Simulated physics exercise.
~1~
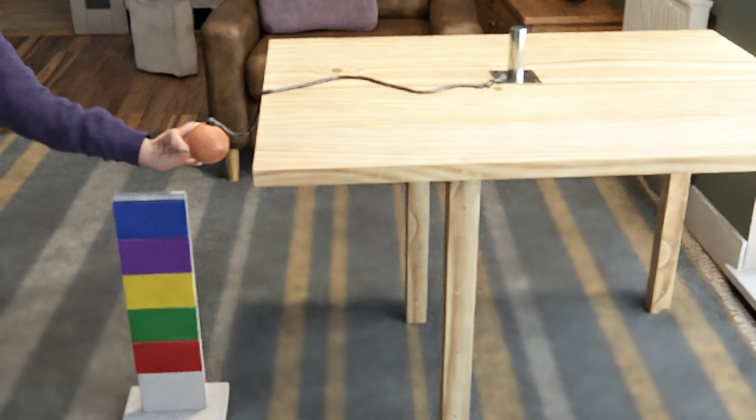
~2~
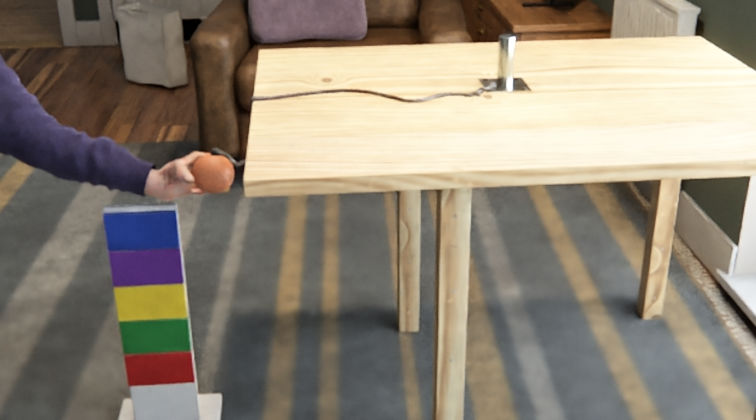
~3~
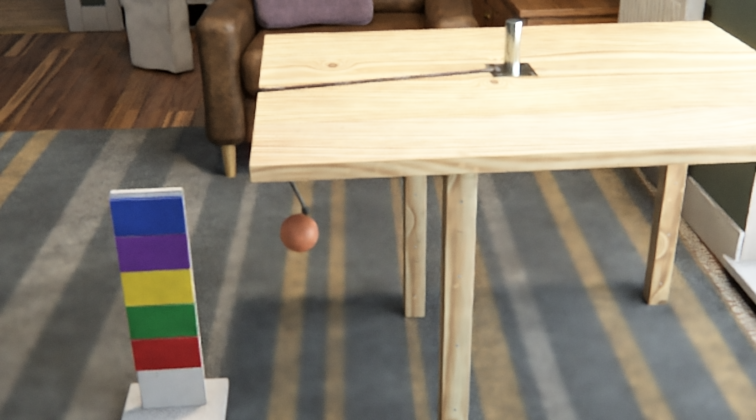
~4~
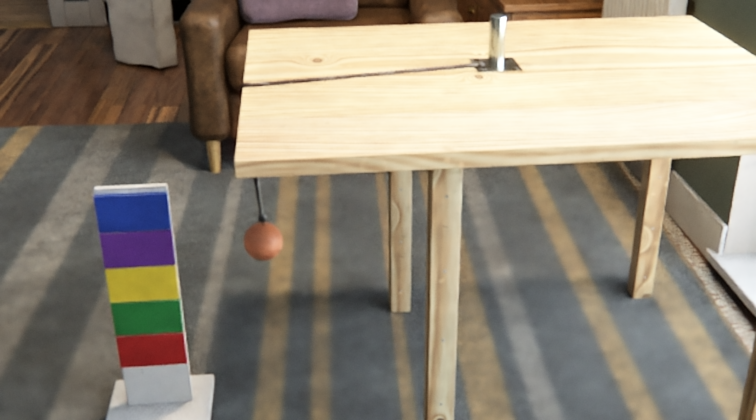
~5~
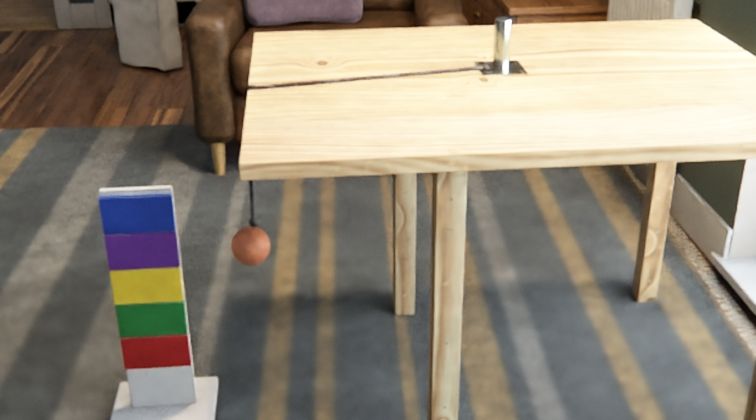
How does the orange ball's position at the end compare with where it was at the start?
At the start it is held in a hand beside the table's left edge, higher than the striped board. By the end it is lower and a little further right, hanging on its cord below the table's left edge, level with the purple band.
